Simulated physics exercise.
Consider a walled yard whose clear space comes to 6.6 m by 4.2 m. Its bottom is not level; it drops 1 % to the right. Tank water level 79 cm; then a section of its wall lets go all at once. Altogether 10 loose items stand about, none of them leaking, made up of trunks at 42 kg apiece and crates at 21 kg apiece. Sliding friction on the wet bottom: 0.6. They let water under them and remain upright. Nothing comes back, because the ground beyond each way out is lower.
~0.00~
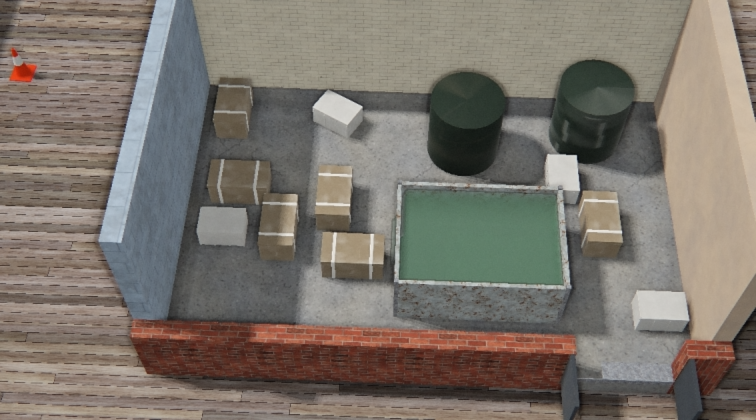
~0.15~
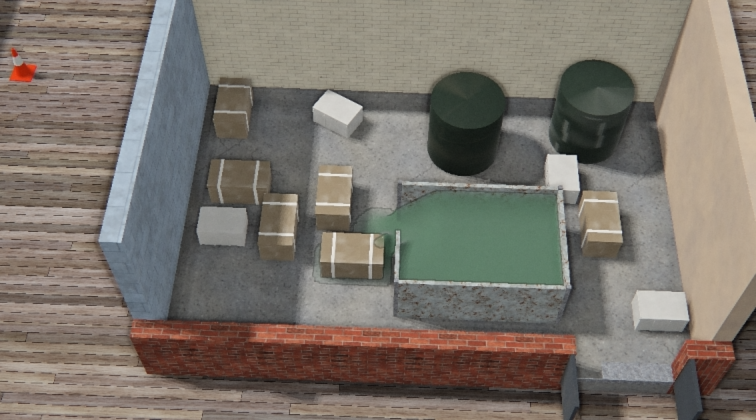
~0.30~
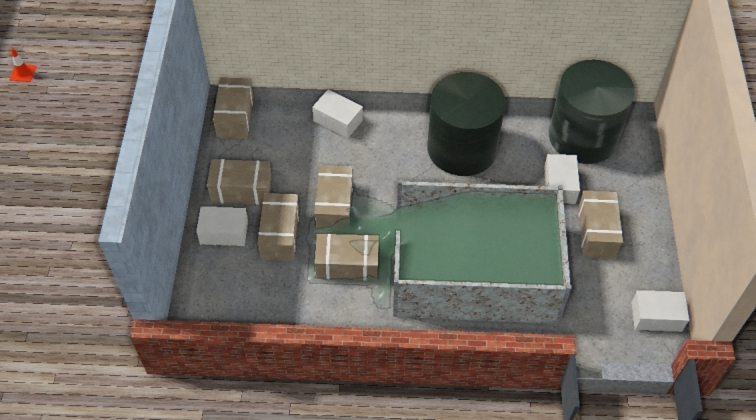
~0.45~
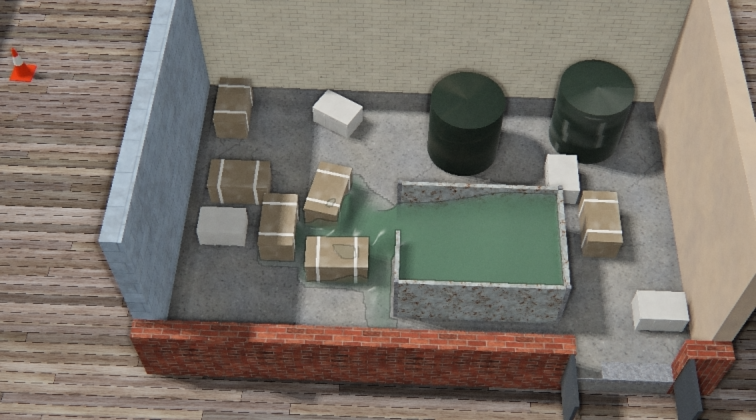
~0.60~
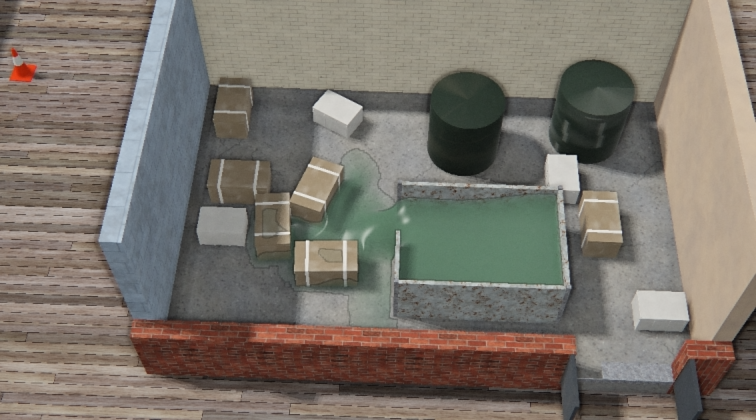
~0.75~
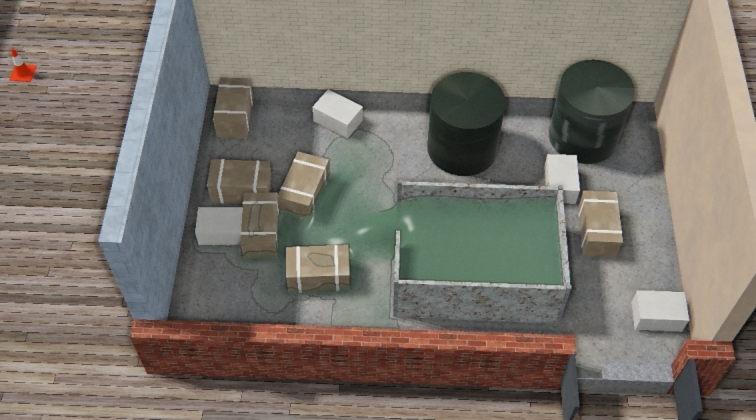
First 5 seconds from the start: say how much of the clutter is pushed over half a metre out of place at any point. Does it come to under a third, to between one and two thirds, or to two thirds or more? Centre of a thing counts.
Somewhere around half, from a third to just below two thirds.
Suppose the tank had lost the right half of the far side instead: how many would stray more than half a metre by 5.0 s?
You'd get 4 in that case.
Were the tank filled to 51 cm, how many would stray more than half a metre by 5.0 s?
Then it comes to 3.
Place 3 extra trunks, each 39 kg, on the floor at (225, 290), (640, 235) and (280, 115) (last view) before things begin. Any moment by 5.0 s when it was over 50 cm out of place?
Reading them off in order: Clears the mark, not beyond, clears the mark.
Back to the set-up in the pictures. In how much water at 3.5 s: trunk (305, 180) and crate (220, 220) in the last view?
About 14 and 20 cm.
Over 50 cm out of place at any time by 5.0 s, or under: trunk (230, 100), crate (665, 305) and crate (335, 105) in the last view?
In order: Farther, not as far and farther.
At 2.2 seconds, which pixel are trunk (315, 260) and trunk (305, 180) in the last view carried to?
Approx. (285, 297); approx. (262, 106).
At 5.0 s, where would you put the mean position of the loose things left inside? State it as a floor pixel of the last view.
Centre of the remaining things: Roughly (396, 191).
After 1.1 s 2 of 10 are over 50 cm from their spots; 0 afloat.
After 2.2 s 3 of 10 are over 50 cm from their spots; 3 afloat.
After 3.5 s 4 of 10 are over 50 cm from their spots; 5 afloat.
After 5.0 s 5 of 10 are over 50 cm from their spots, and 6 have been at some point; 4 afloat.
